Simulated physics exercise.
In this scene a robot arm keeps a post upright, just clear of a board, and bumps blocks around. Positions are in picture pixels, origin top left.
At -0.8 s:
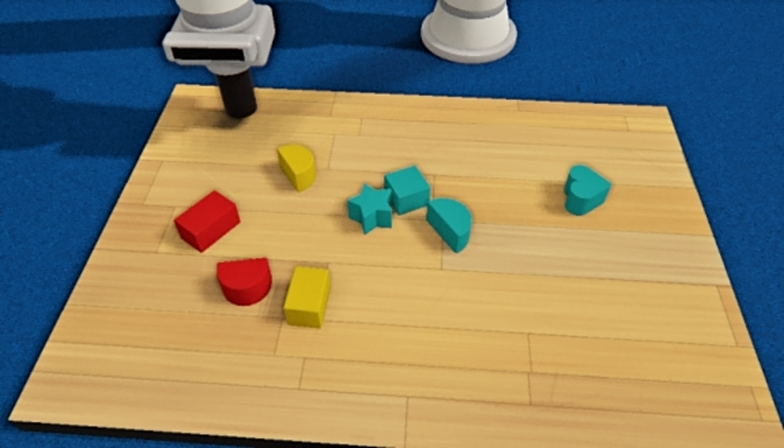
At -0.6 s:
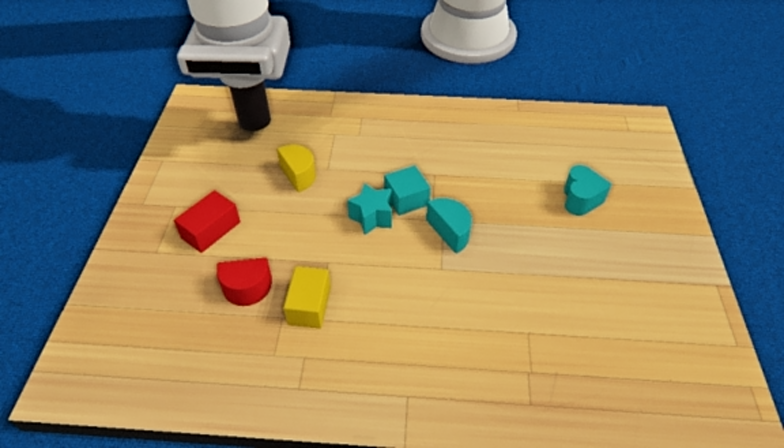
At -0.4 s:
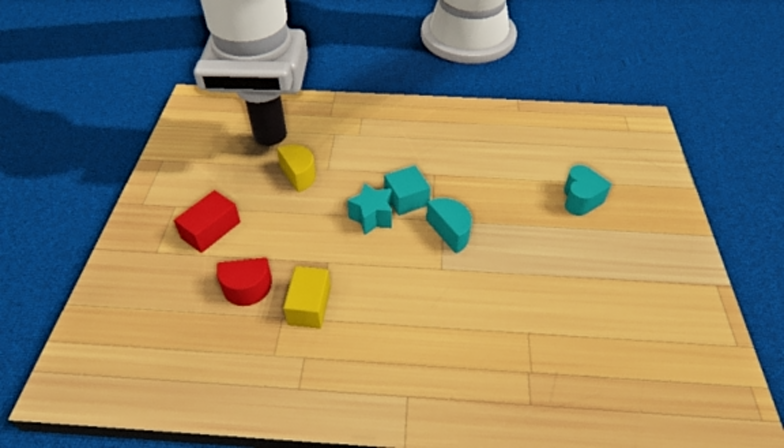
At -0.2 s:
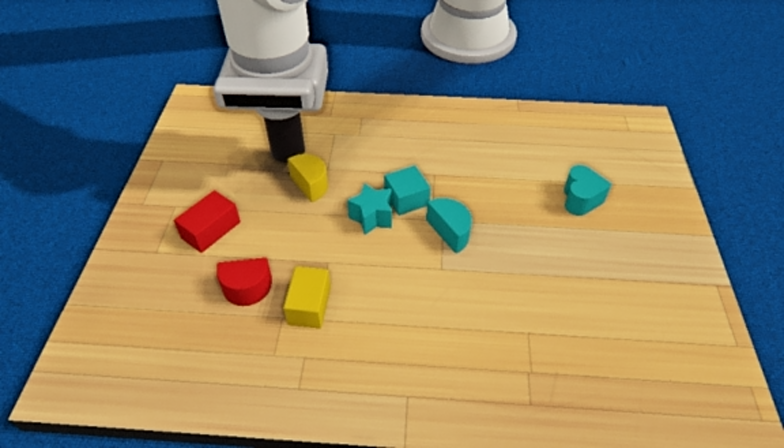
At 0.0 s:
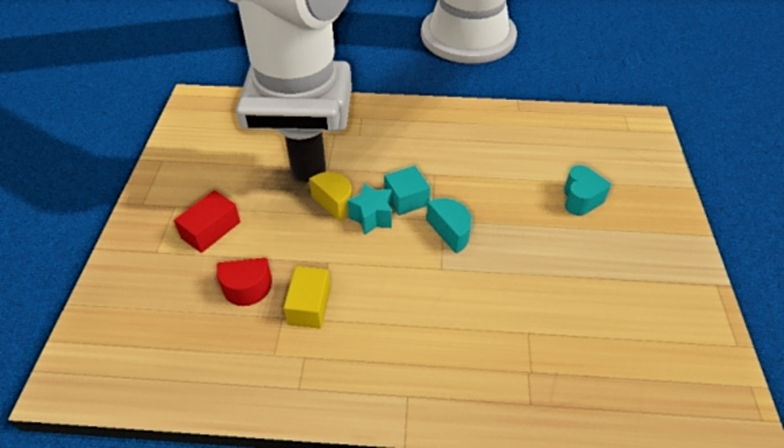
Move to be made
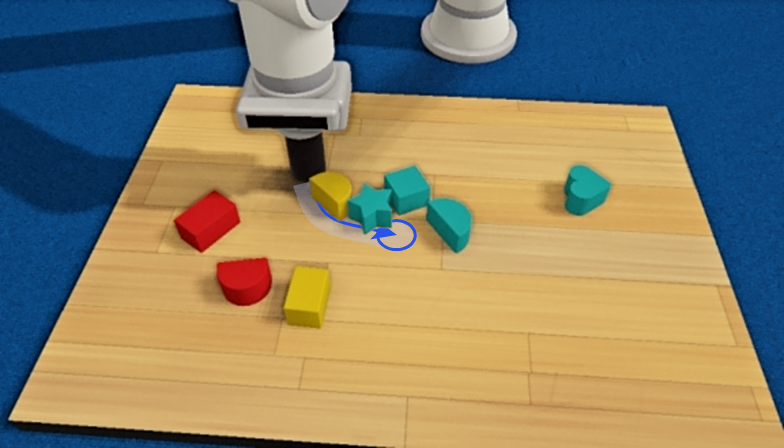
On a pale wooden board set over blue, red, yellow and turquoise blocks lie scattered as a robot arm lowers a dark post near the far left edge. The post moves toward the viewer and to the right, then pushes the yellow half-round block a short way toward the turquoise star.
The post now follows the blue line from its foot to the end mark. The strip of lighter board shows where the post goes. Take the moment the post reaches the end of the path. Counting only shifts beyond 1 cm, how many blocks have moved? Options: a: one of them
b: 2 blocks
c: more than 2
c.
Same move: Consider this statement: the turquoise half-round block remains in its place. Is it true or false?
That is false.
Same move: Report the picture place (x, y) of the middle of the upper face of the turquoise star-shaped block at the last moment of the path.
That would be at about pixel (432, 214).
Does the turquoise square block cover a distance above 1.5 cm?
It seems not.
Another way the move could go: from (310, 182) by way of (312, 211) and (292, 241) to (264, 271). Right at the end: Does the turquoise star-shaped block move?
In short: Yes.
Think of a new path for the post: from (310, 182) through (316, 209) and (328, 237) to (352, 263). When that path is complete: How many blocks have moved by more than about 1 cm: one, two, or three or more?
Answer: Two blocks.
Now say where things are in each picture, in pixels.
Post's lower end (241, 109); yellow half-round block (297, 157); turquoise star-shaped block (372, 199); turquoise square block (407, 180); turquoise half-round block (453, 213), in the first frame.
Post (255, 121); blocks still, in the second frame.
Post (270, 135); blocks still, in the third frame.
Post (288, 151); yellow half-round block (309, 166), in the fourth frame.
Post (309, 170); yellow half-round block (333, 184); turquoise star-shaped block (372, 199); turquoise square block (407, 180); turquoise half-round block (453, 213), in the fifth frame.
Drawn move, from (310, 182) via (322, 209) and (356, 226), ending at (396, 235).
What follows on the original path. One third of the way, post (321, 198); yellow half-round block (352, 210), turned 15° anticlockwise; turquoise star-shaped block (388, 206), turned 50° anticlockwise.
Two thirds of the way, post (355, 214); yellow half-round block (382, 231); turquoise star-shaped block (400, 208), turned 90° anticlockwise.
At the end, post (396, 223); yellow half-round block (410, 250), turned 30° clockwise; turquoise star-shaped block (432, 214), turned 110° anticlockwise; turquoise square block still; turquoise half-round block (471, 212), turned 15° clockwise.
